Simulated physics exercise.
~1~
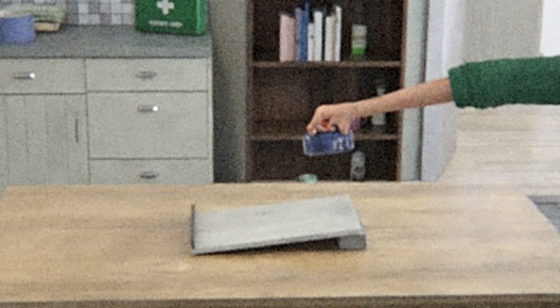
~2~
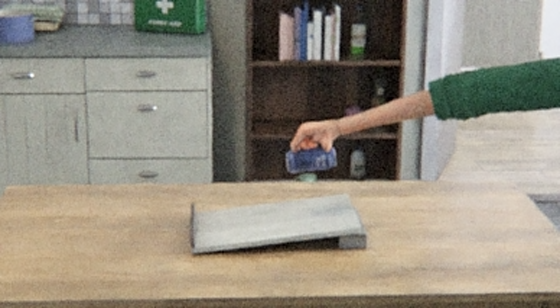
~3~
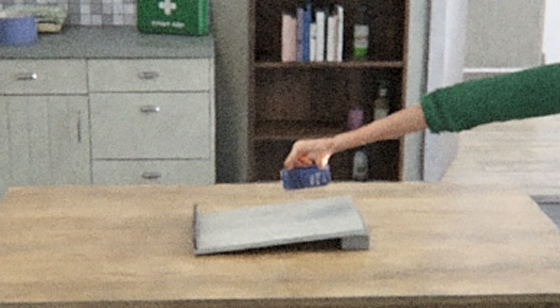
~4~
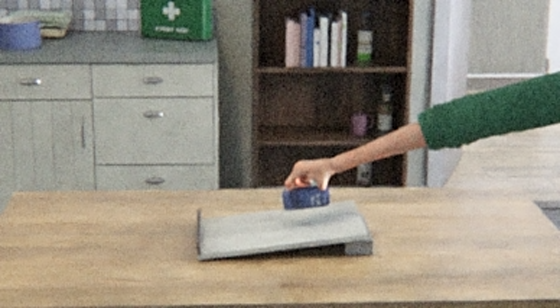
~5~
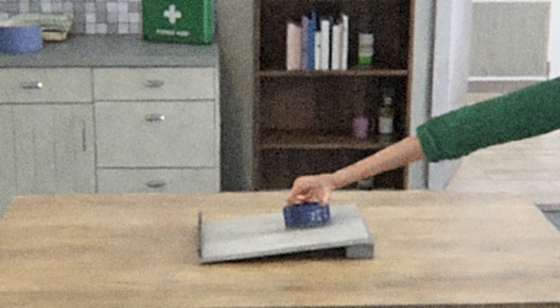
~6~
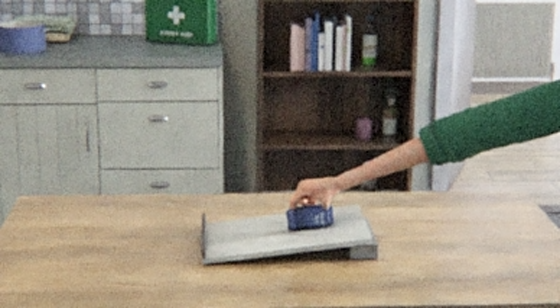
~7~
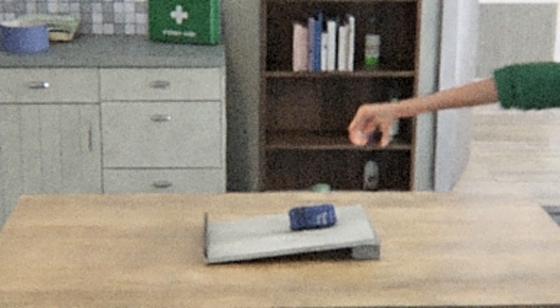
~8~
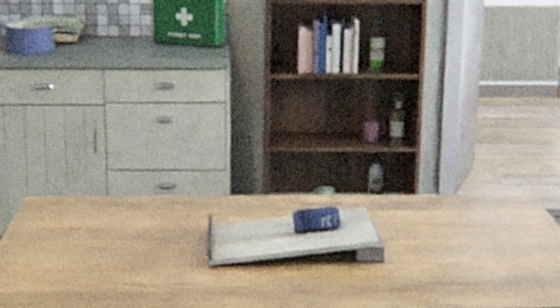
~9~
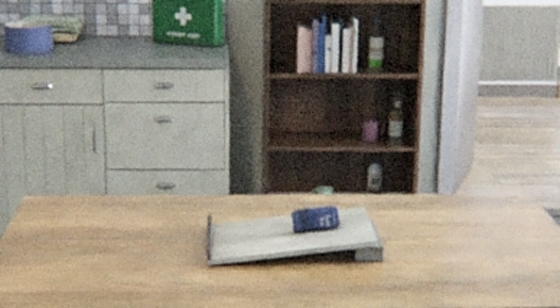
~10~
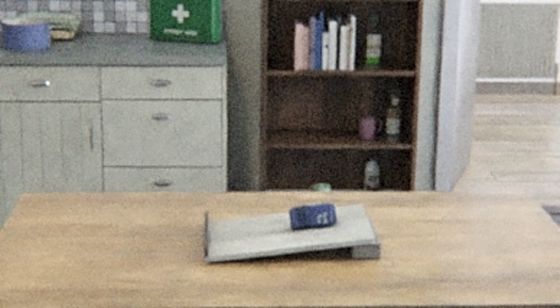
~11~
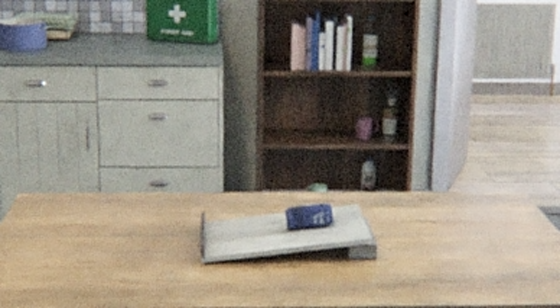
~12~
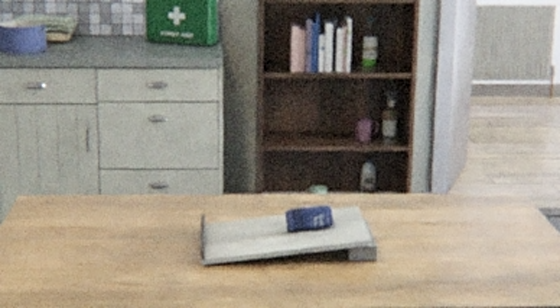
In a kitchen, a hand lowers a blue can onto a tilted board and withdraws, leaving the can resting in place.
